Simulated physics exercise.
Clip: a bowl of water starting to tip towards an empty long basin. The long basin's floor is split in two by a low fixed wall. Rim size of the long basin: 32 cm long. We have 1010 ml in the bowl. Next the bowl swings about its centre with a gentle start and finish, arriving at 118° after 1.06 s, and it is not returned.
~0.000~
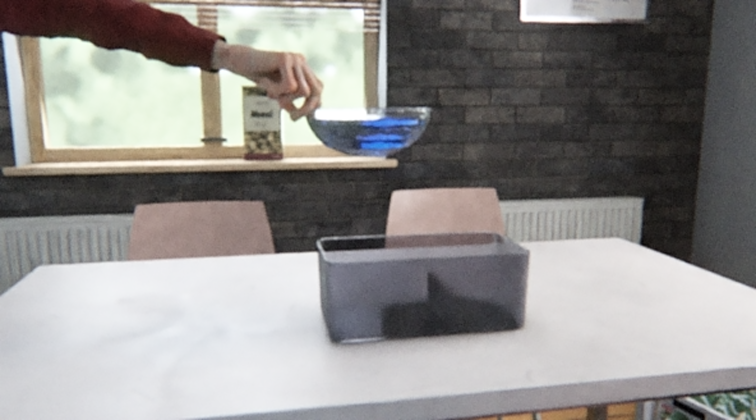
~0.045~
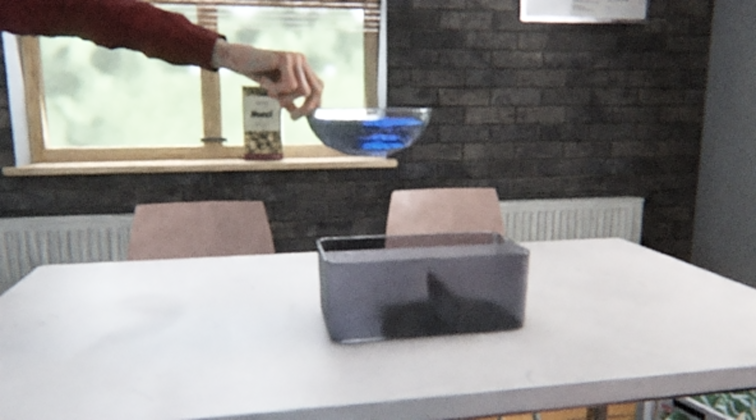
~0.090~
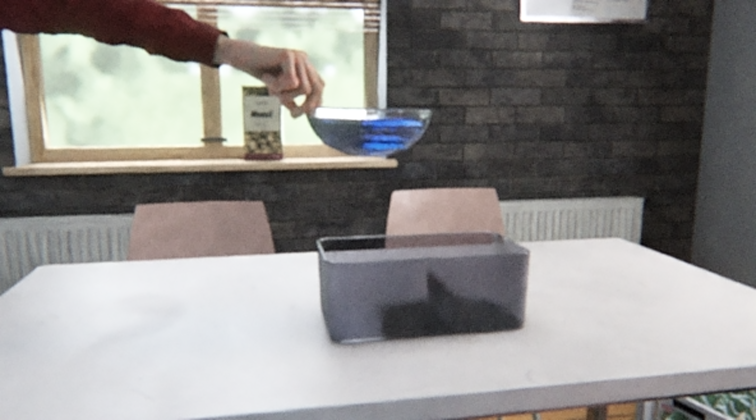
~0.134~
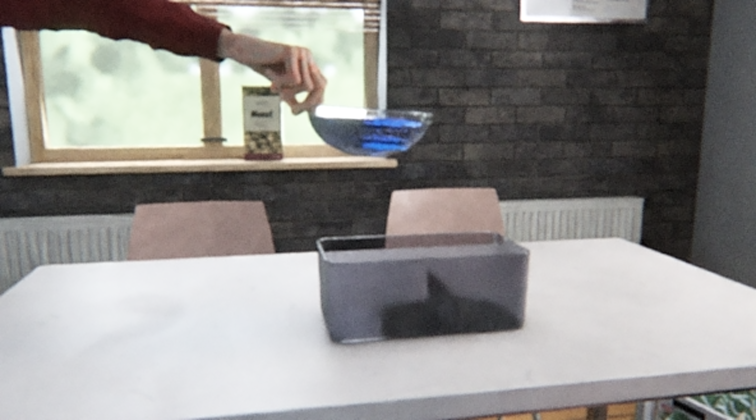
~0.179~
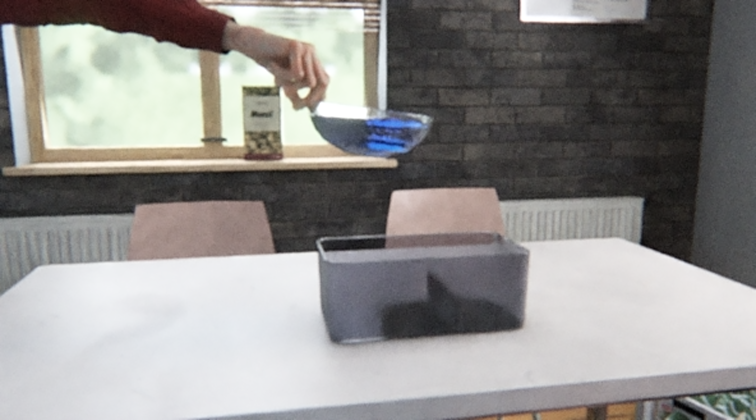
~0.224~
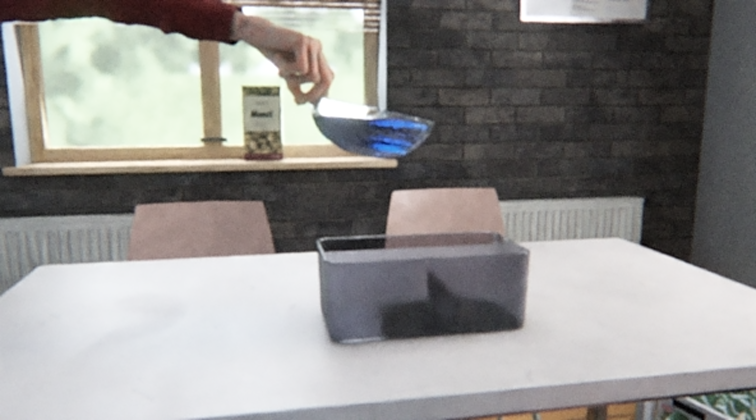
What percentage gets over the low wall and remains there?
69 %.
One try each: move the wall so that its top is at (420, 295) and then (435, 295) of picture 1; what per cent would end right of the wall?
First try about 70 %, second try about 55 %.
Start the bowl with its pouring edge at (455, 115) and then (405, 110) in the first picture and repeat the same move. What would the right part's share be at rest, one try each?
75 then 45 %.
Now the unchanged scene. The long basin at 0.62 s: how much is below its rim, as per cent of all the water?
30 %, more or less.
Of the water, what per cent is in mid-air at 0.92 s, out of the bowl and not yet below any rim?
Some 10 per cent.
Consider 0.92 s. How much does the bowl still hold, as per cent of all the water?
0 %.
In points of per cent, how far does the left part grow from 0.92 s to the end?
About 3 per cent.
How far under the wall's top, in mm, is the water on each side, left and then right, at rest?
Roughly 50 mm on the left side and roughly 18 mm on the right.
Then, 0.62 s in, the tilt is 75° and 18 per cent is still to pour, 1 is left of the wall and 28 right of it.
Then, 0.92 s in, the tilt is 113° and 0 per cent is still to pour, 24 is left of the wall and 66 right of it.
Then, 1.23 s in, the tilt is 118° and 0 per cent is still to pour, 27 is left of the wall and 69 right of it.
Then, 1.56 s in, the tilt is 118° and 0 per cent is still to pour, 27 is left of the wall and 69 right of it.
Finally, 27 per cent lies left of the wall, 69 right of it and 5 outside.
